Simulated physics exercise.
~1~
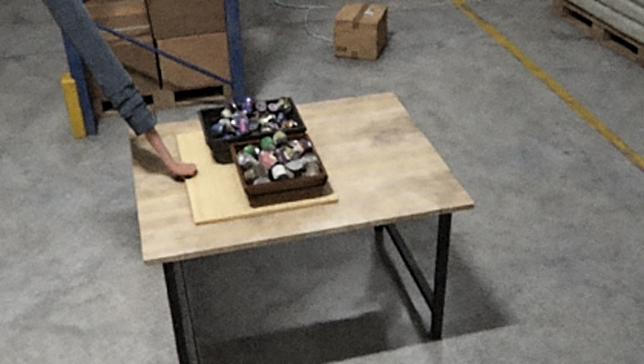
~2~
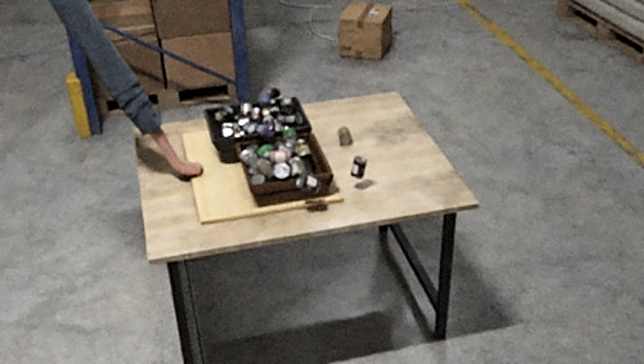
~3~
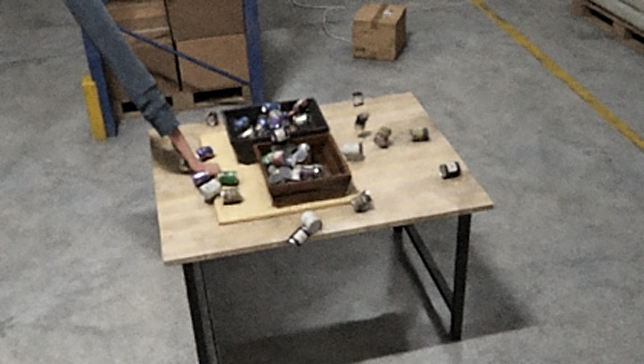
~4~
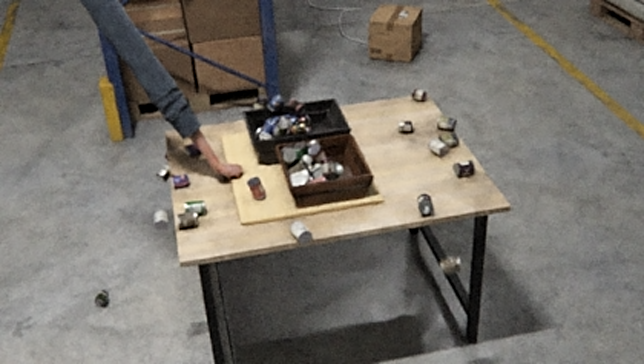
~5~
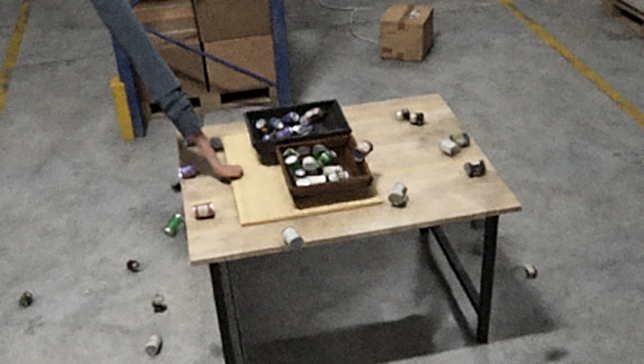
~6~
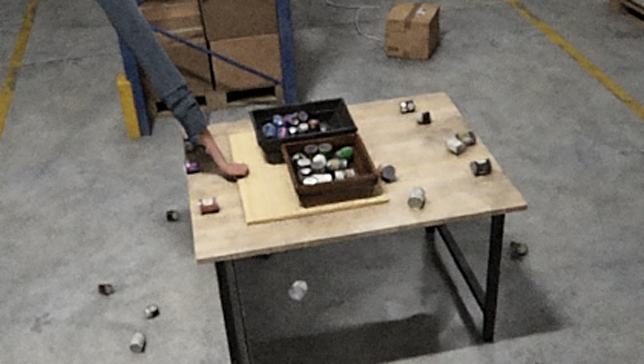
Two open crates heaped with small cans, a black one behind and a brown one in front, sit on a pale board atop a wooden table, seen from above in a warehouse. Cardboard boxes on a blue rack stand behind, and an arm in a blue sleeve reaches in from the left to the board. As the crates are shaken from side to side, cans spill onto the tabletop at both sides. More tumble out, and several drop over the table edges to the grey floor. Finally, both crates remain upright, partly emptied, with cans scattered across table and floor.
